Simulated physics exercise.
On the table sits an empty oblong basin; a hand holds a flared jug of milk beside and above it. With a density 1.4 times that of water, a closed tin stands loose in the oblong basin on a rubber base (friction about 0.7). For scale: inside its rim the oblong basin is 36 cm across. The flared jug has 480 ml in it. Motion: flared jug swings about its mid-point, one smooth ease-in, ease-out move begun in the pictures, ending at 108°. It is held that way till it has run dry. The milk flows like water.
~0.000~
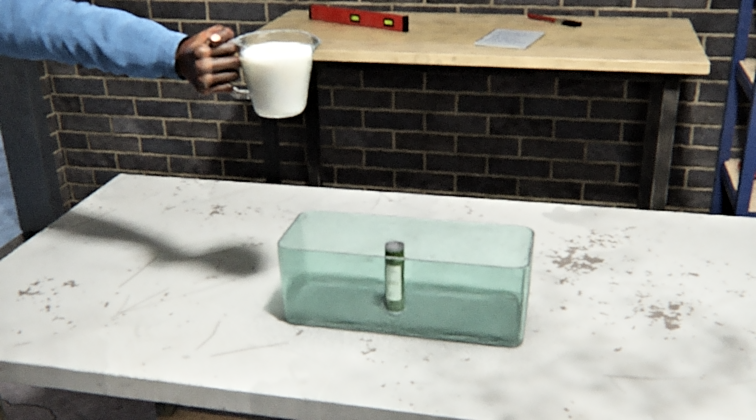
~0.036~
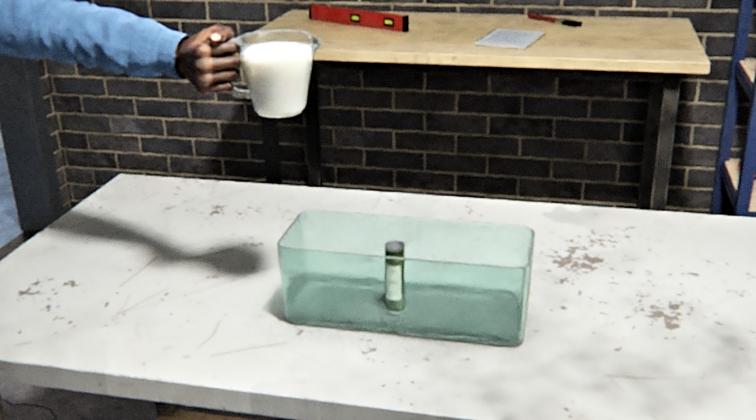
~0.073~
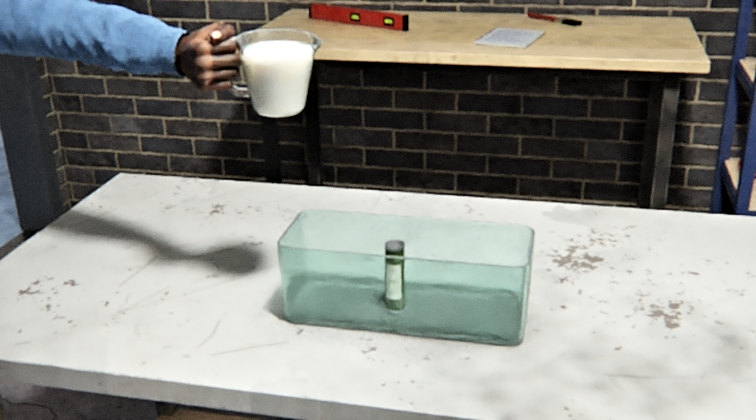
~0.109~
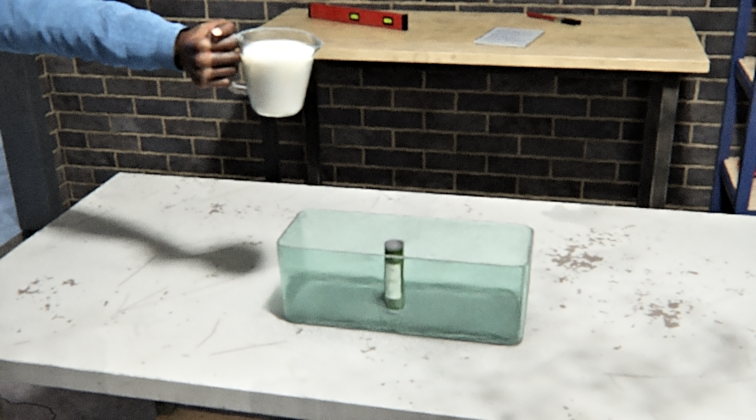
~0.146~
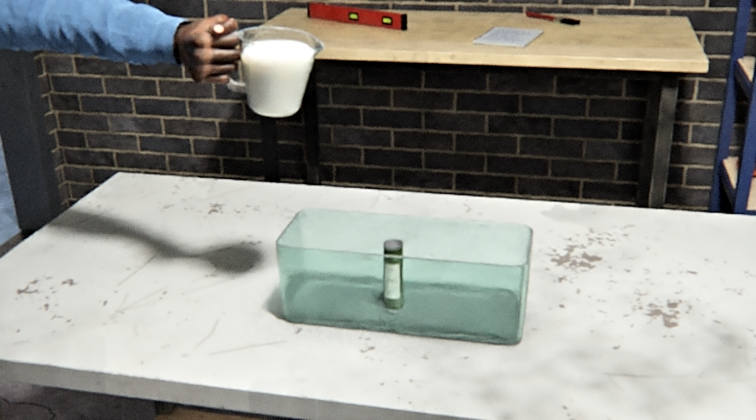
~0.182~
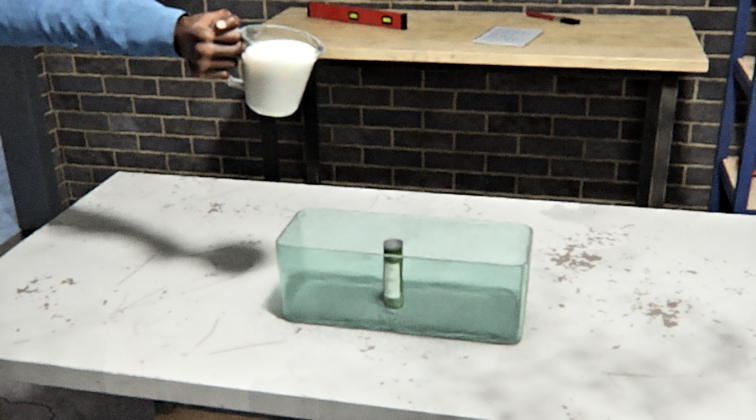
A hand held a clear jug of milk above and to the left of an empty green glass basin with a small closed container standing inside, then slowly tilted the jug slightly to the right.
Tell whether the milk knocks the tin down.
It will go down.
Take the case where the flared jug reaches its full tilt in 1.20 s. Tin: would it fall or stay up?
Then it holds its balance.
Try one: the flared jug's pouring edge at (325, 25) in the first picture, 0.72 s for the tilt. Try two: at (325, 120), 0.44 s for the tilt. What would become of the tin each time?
Trial 1 - tin tips; trial 2 - tin stays standing.
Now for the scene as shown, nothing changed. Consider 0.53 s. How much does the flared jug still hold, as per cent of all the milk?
Roughly 64 %.
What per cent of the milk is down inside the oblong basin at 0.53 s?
The basin holds roughly 2 in a hundred parts at that moment.
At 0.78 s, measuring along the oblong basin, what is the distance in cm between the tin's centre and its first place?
Close to 0 cm.
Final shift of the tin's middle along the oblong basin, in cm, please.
About 9.0 cm.
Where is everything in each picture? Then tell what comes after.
Tilt 0°; pouring edge (320, 42); surface from (244, 48) to (312, 50); the oblong basin's rim runs from (289, 229) to (532, 248); the tin's top is at (395, 248), in the first picture.
Tilt 0°; pouring edge (321, 42); surface from (245, 48) to (312, 50), in the second picture.
Tilt 2°; pouring edge (322, 43); surface from (246, 47) to (313, 51), in the third picture.
Tilt 4°; pouring edge (322, 44); surface from (246, 46) to (313, 51), in the fourth picture.
Tilt 8°; pouring edge (324, 47); surface from (246, 46) to (314, 51), in the fifth picture.
Tilt 12°; pouring edge (325, 50); surface from (248, 45) to (317, 51), in the sixth picture.
By 0.53 s the tilt is 75° and 64 per cent is still to pour; the tin stands where it began.
By 0.78 s the tilt is 107° and 9 per cent is still to pour; the tin stands where it began.
By 1.05 s the tilt is 108° and 0 per cent is still to pour; the tin leans 34°.
By 1.34 s the tilt is 108° and 0 per cent is still to pour; the tin lies on its side.
At rest the tin lies on its side.
